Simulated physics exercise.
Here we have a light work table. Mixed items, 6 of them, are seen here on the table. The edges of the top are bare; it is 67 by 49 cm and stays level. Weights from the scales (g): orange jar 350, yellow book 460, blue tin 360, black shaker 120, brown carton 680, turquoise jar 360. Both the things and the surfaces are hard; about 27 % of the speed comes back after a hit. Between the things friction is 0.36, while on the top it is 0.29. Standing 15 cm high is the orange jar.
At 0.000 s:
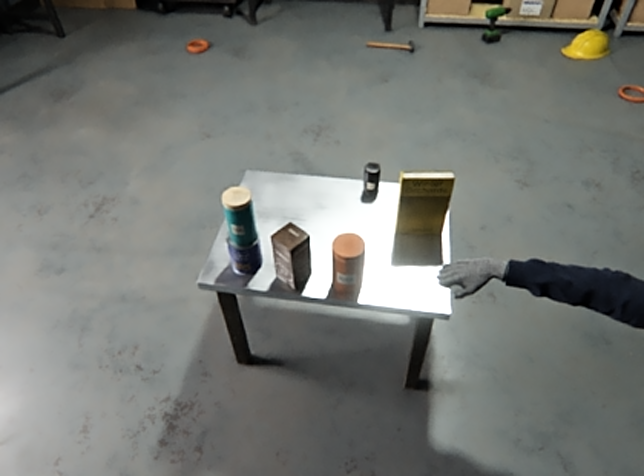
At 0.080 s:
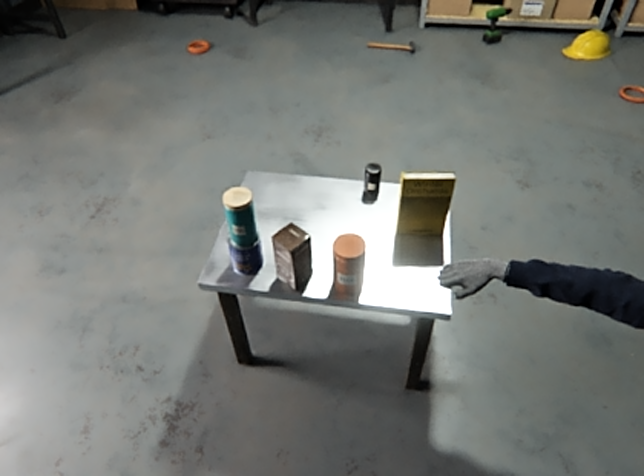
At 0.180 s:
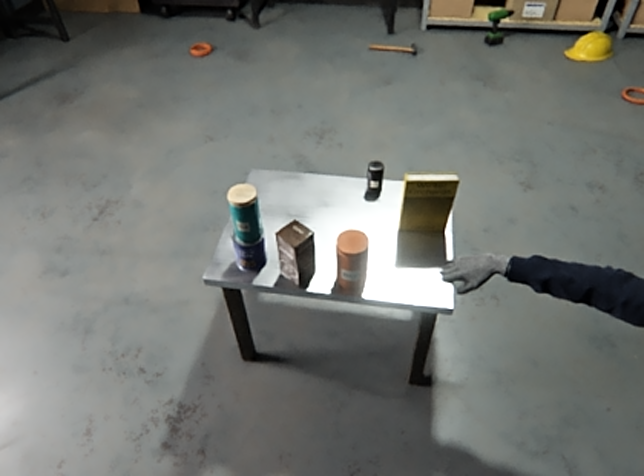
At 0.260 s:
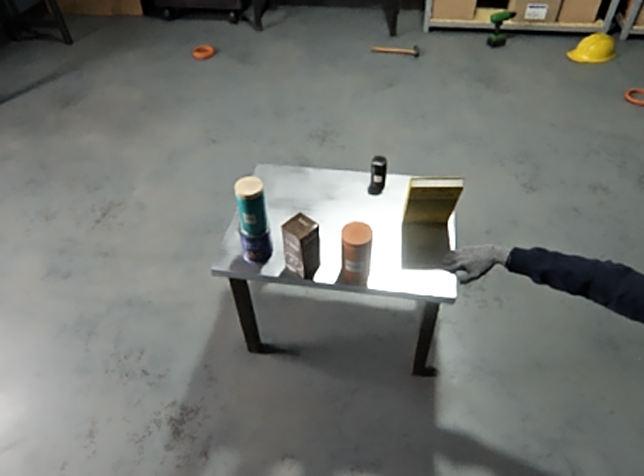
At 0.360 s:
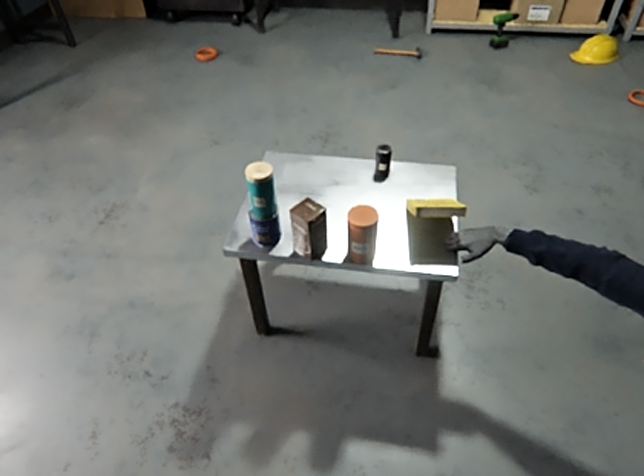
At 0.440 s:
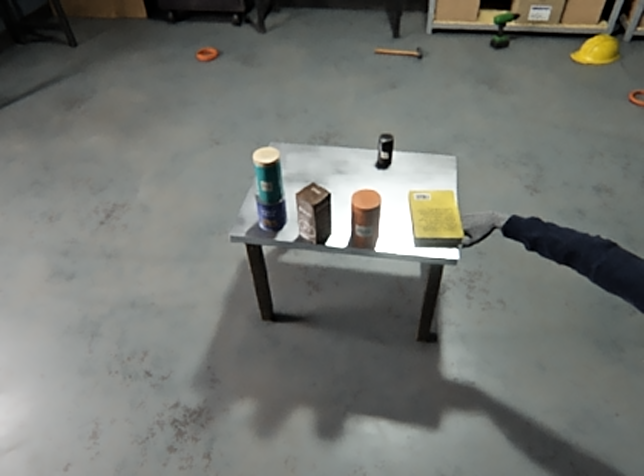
Gloved hand pushing a small table away across a concrete floor as the upright yellow book tips backward onto the tabletop.
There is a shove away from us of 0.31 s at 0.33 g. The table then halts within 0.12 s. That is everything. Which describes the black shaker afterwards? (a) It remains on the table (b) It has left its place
b, it has left its place.
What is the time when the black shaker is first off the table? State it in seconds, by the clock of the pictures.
Around 0.6 seconds.
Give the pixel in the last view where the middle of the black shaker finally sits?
At roughly (385, 201).
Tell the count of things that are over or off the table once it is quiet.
I count 2.
By 0.54 s, table along by 22 cm; black shaker 4 cm from its spot near (387, 139); yellow book on its side; turquoise jar 4 cm from its spot.
By 0.64 s, table along by 22 cm; black shaker now off the table; yellow book on its side; turquoise jar 7 cm from its spot.
By 0.94 s, table along by 22 cm; yellow book on its side; turquoise jar 7 cm from its spot; blue tin 7 cm from its spot.
When it is over (1.2 s), off the table, black shaker; lying over on the table, yellow book; not toppled but over 5 cm from the start, orange jar, blue tin, brown carton and turquoise jar. In the last view, black shaker near (385, 201).
